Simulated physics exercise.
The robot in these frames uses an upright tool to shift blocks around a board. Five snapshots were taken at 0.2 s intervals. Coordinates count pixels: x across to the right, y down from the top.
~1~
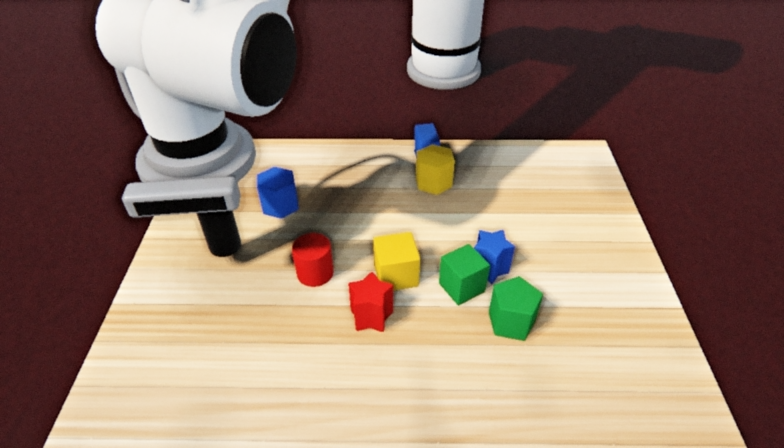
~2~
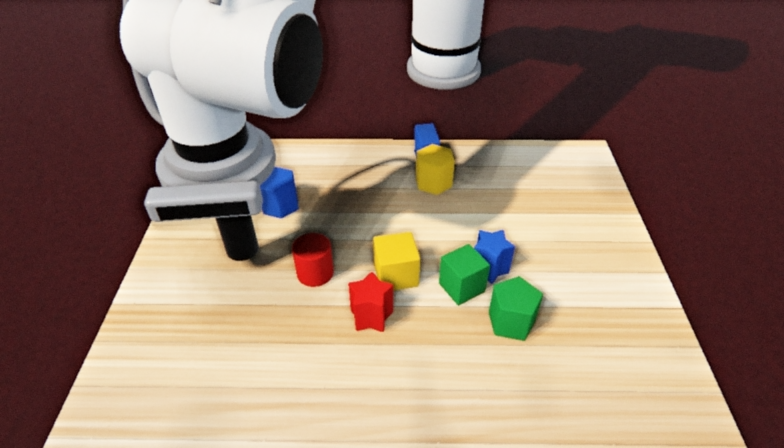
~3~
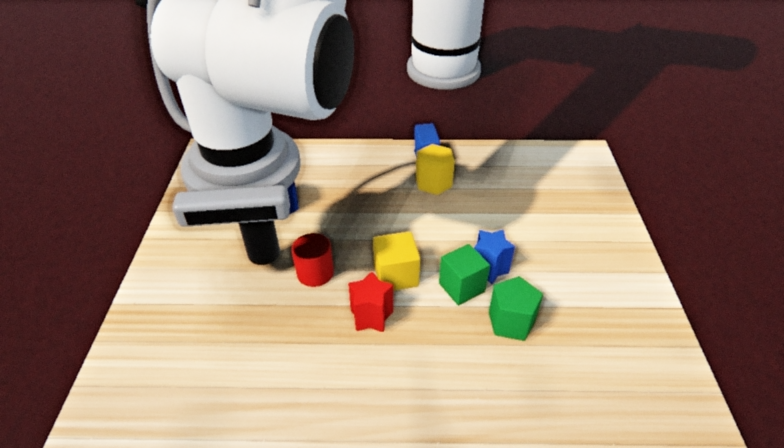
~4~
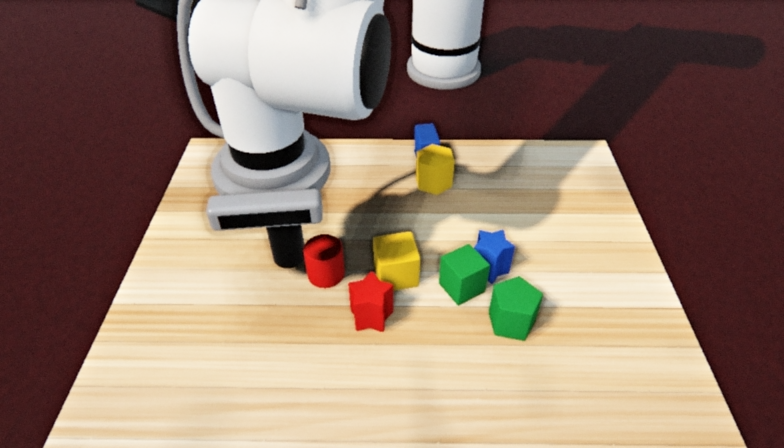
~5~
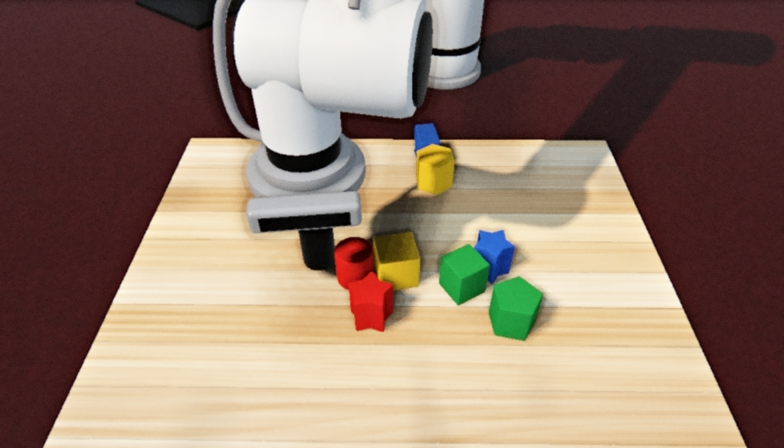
On a light wooden board scattered with coloured blocks, a white robot arm moves its upright black tool rightward to the red round block, then pushes it right toward the yellow square block while the other blocks stay still.
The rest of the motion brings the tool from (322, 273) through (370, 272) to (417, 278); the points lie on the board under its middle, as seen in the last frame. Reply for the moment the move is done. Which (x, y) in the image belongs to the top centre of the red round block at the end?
When the path ends, it will be at (455, 255).
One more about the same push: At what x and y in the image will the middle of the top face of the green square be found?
Final place: (536, 270).
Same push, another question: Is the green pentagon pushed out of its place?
Yes, it checks out.
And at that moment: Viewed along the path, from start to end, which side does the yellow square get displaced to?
Out to the right.
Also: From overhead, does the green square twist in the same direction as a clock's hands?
No.
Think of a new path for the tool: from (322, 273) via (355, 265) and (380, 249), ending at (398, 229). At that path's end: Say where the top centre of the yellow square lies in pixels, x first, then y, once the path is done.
Expect it around (442, 252).
The first path, step by step. One third of the way, tool (353, 258); red round block (388, 247); yellow square (428, 248), turned 20° clockwise; green square (473, 262).
Two thirds of the way, tool (386, 260); red round block (422, 246); yellow square (465, 253), turned 45° clockwise; green square (501, 267), turned 25° anticlockwise; blue star block (505, 238); green pentagon (528, 300).
At the end, tool (418, 264); red round block (455, 255); yellow square (496, 262), turned 30° clockwise; green square (536, 270), turned 40° anticlockwise; blue star block (510, 237), turned 15° anticlockwise; green pentagon (540, 306), turned 20° clockwise.
